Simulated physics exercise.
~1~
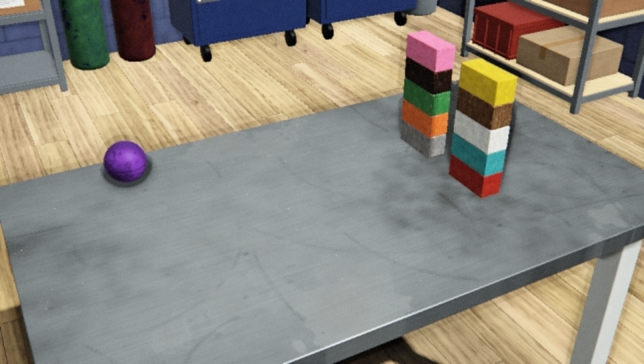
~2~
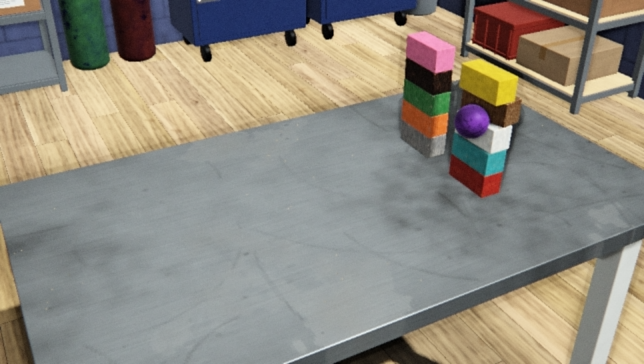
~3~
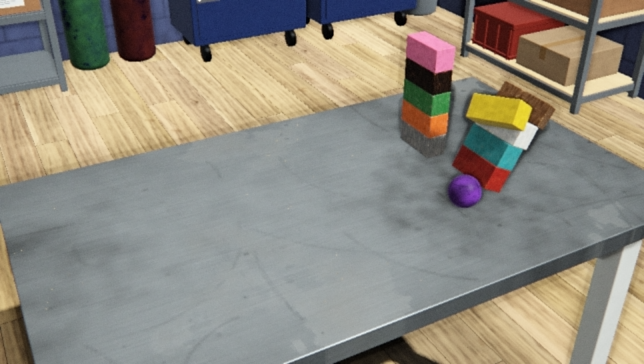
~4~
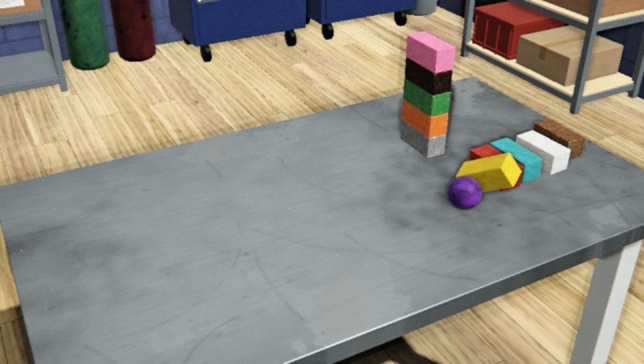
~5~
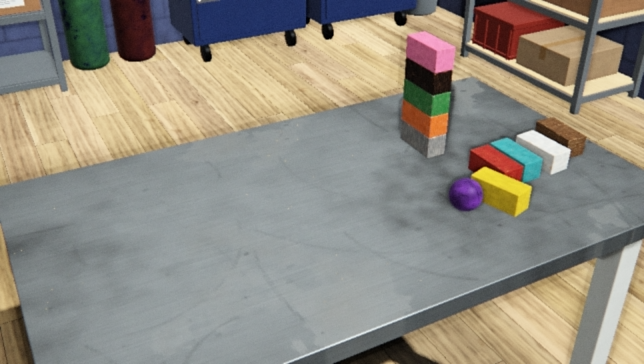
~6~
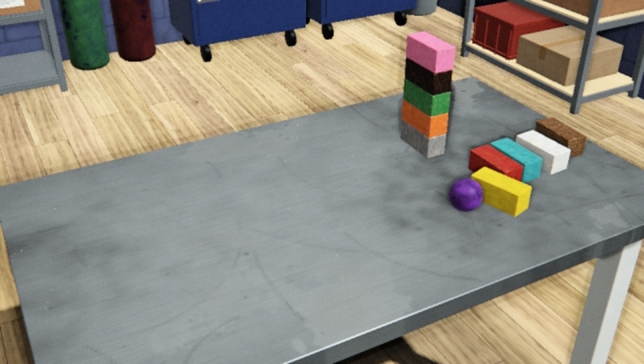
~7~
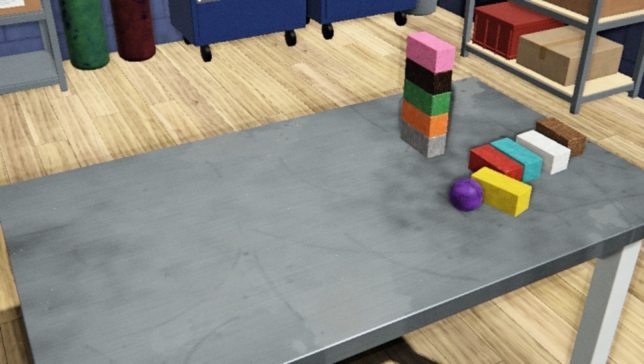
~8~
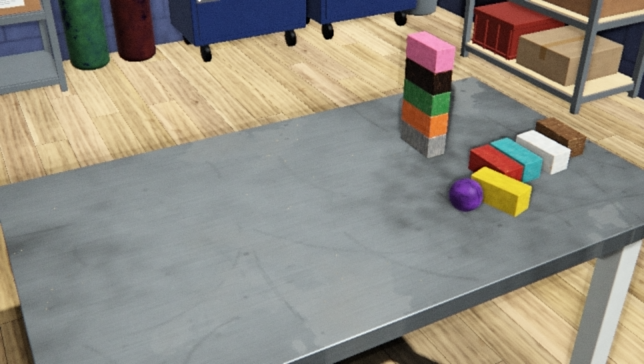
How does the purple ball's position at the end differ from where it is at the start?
At the start the purple ball is toward the left, well away from the stacks. At the end it rests on the right side of the table, next to the fallen yellow and red blocks.
